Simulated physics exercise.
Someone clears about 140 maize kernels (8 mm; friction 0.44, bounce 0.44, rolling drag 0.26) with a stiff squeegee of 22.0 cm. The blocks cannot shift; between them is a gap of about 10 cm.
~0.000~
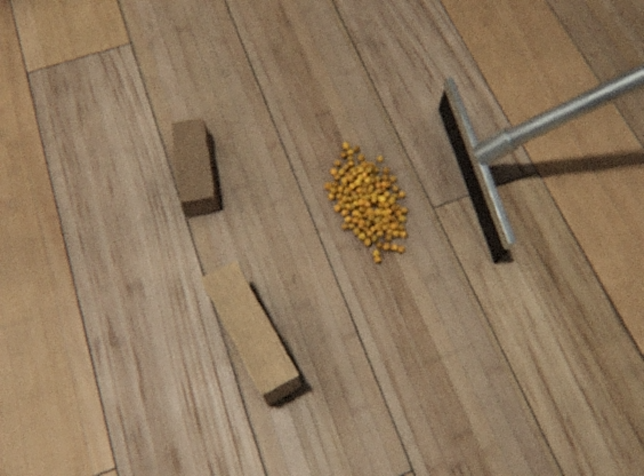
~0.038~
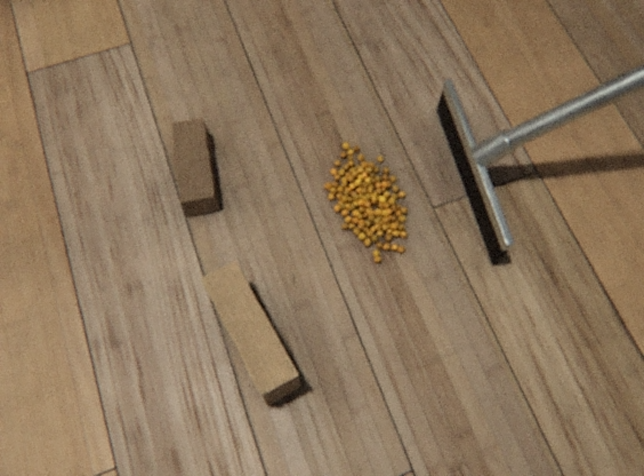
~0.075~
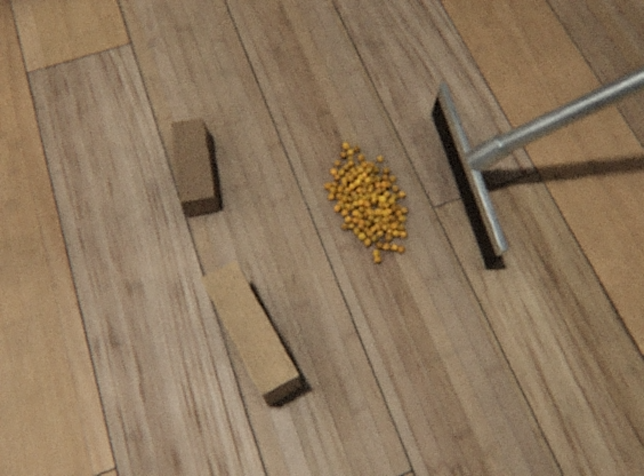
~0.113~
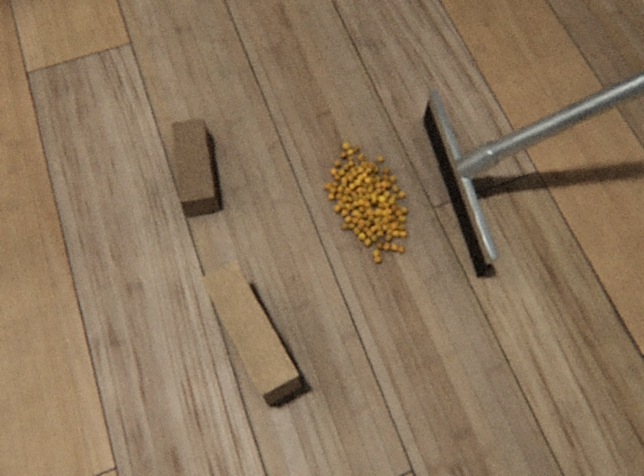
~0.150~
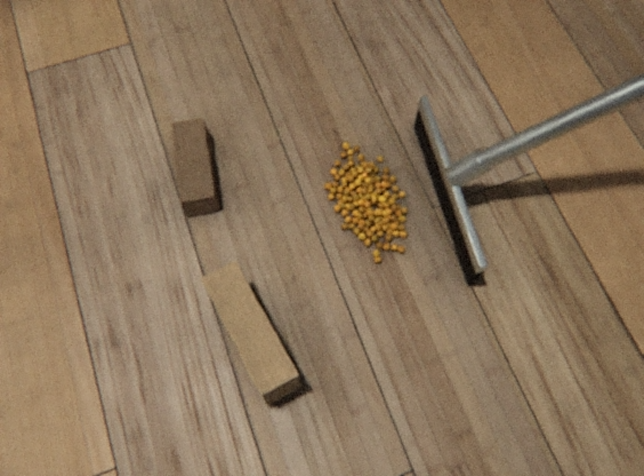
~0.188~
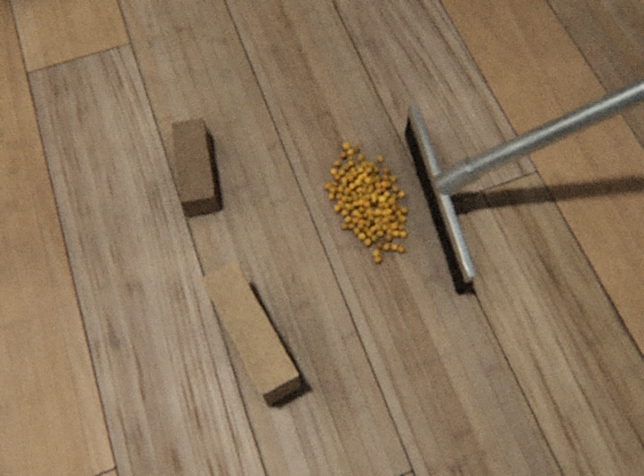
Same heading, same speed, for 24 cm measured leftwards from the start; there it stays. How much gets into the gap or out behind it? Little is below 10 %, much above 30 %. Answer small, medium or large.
In or through the gap: Small.
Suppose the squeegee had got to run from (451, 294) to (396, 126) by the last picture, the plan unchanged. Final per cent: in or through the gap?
Through 0.
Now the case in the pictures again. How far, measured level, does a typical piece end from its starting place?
About 14 cm.
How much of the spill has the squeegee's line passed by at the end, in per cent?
About 25 per cent.
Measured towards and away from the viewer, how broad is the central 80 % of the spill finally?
Some 14 cm.
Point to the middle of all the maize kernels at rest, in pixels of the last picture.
Near (272, 249).
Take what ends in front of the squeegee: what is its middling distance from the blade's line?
Some 2 cm.
After 0.43 s, squeegee 16 cm from its start, spill 14 cm wide; held up before the blocks 100 %.
After 0.68 s, squeegee 25 cm from its start, spill 17 cm wide; held up before the blocks 100 %.
After 0.89 s, squeegee 25 cm from its start, spill 17 cm wide; held up before the blocks 100 %.
In the end, at 1.1 s, in or through the gap 0 %, round the near block 0 %, round the far block 0 %, held up before the blocks 100 %.
